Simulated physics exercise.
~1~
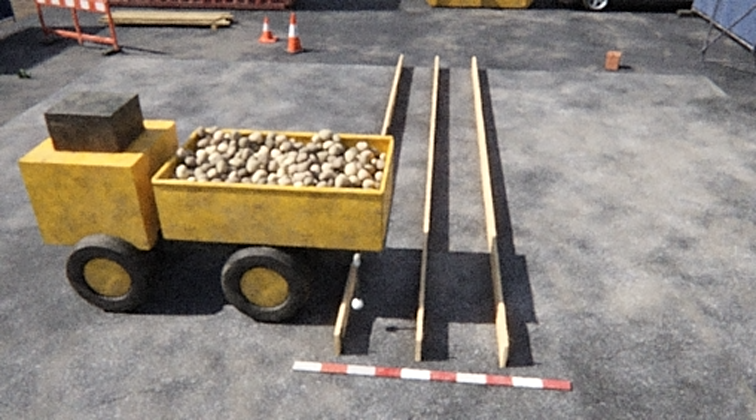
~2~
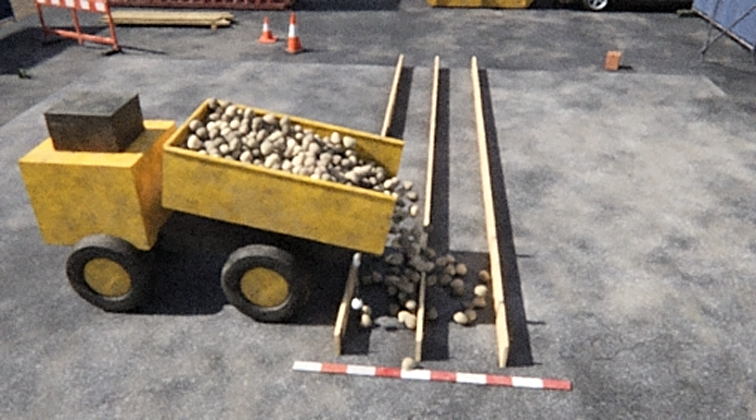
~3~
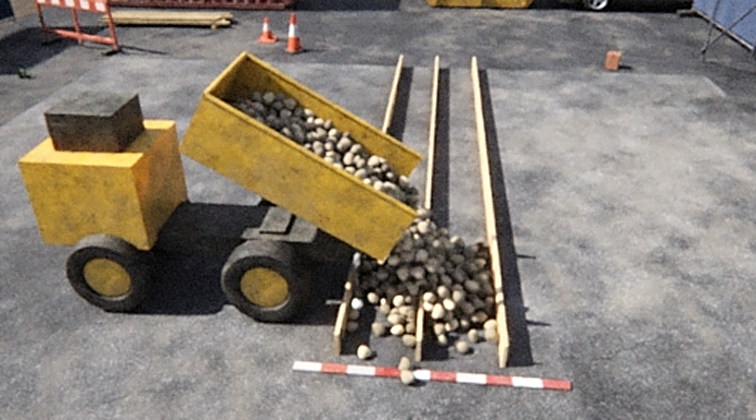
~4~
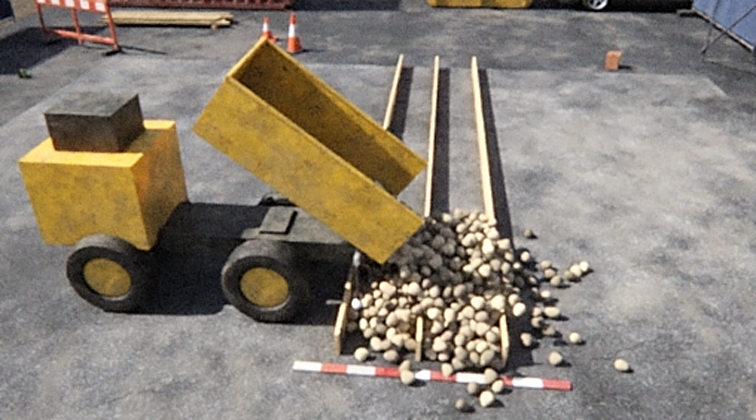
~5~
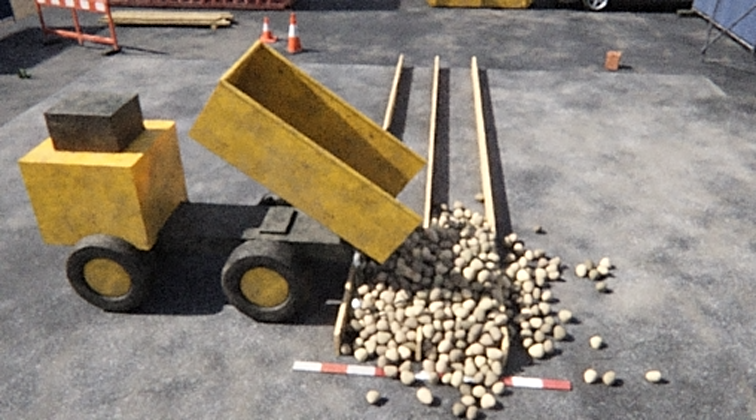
A yellow tipper's loaded body tilts up toward the right, pouring rounded stones over upright wooden planks on the tarmac. The stones pile between and over the planks, some rolling past the striped staff and the last board, until the raised body stands empty beside the heap.
